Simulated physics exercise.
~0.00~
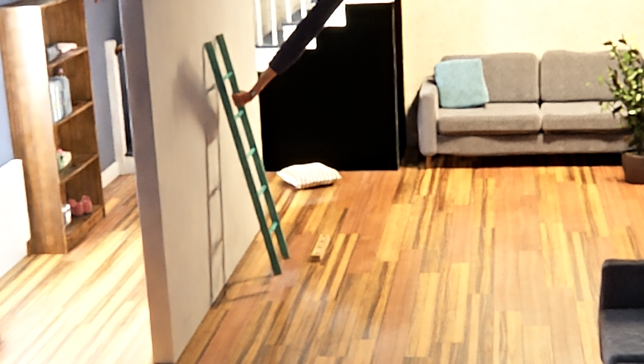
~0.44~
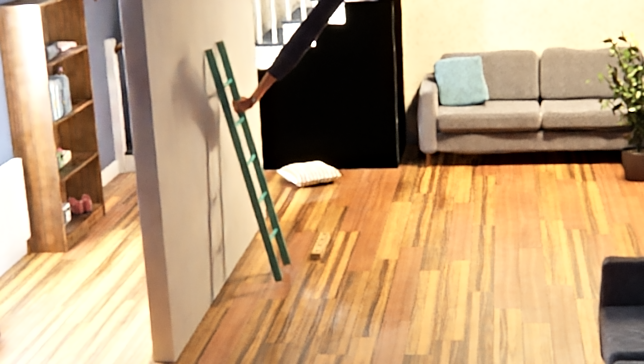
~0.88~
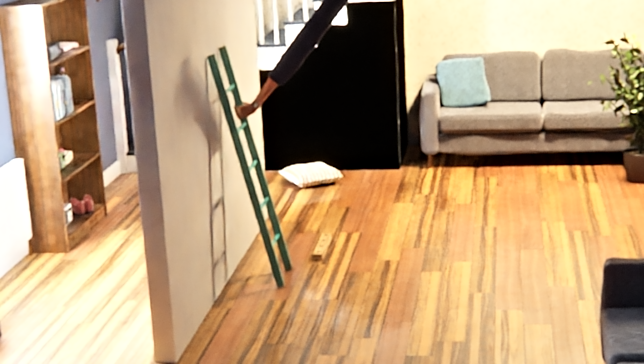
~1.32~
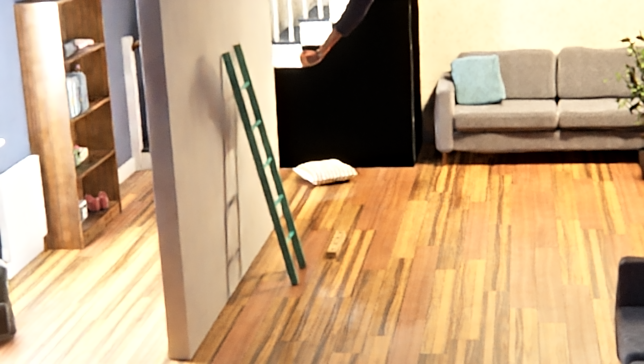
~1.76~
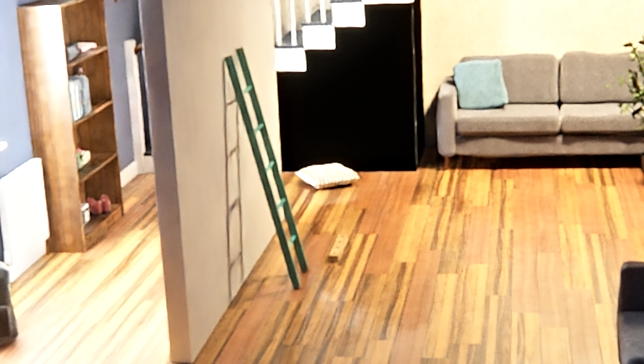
A hand adjusts a green ladder against a wall, then withdraws, leaving it leaning there.
